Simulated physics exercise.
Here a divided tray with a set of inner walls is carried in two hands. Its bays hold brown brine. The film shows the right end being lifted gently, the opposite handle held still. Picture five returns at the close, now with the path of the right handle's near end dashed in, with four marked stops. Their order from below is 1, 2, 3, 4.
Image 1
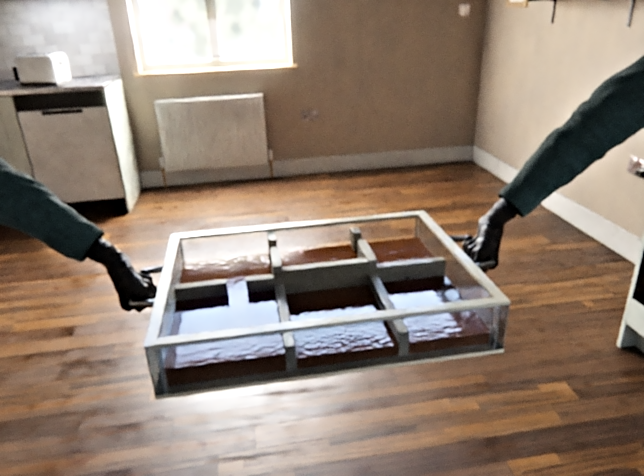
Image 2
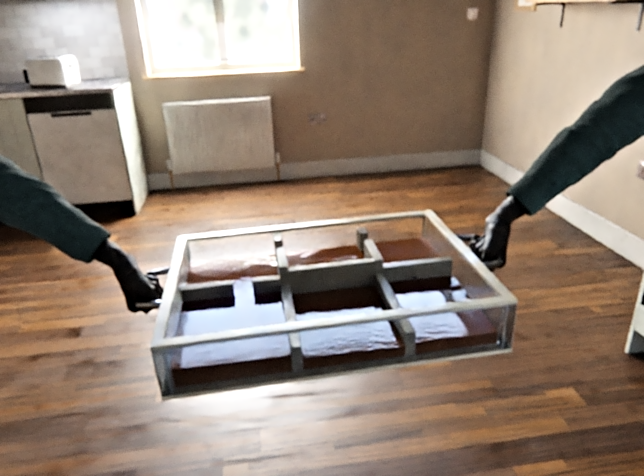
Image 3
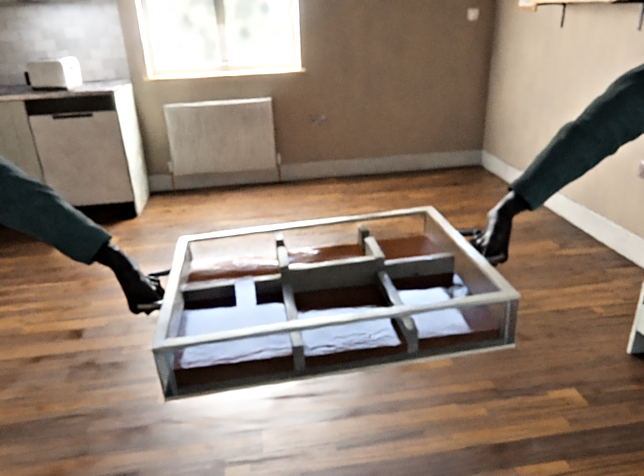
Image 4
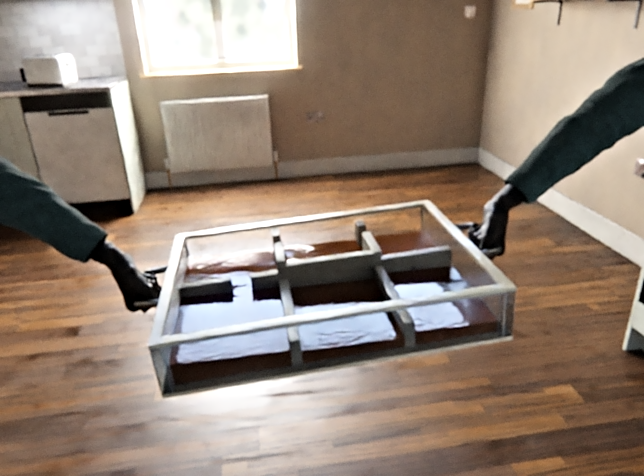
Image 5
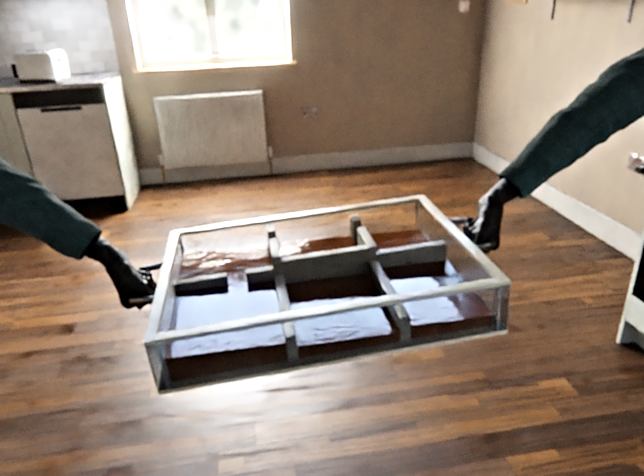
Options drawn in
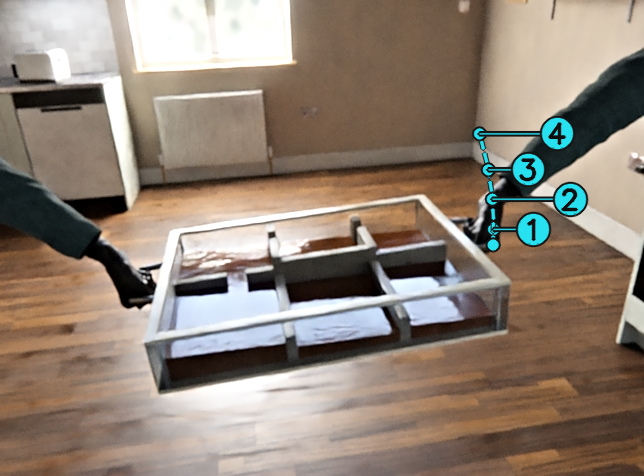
A divided tray with clear sides and brown liquid in its sections was held by two dark hands above a wooden floor, and it tilted very slightly down to the left.
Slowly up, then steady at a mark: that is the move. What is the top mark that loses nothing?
That is mark 3.
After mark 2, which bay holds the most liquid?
That is the front left bay.
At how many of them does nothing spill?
Three of them.
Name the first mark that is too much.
4 it is.
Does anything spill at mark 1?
No.
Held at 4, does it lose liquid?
Yes, it does.
On the marked copy, 1 at (493, 229); 2 at (492, 199); 3 at (488, 169); 4 at (479, 133).
With 1, nothing spills; the front left bay holds the most.
With 2, nothing spills; the front left bay holds the most.
With 3, nothing spills; the front left bay holds the most.
With 4, about 12 % goes over the rim.
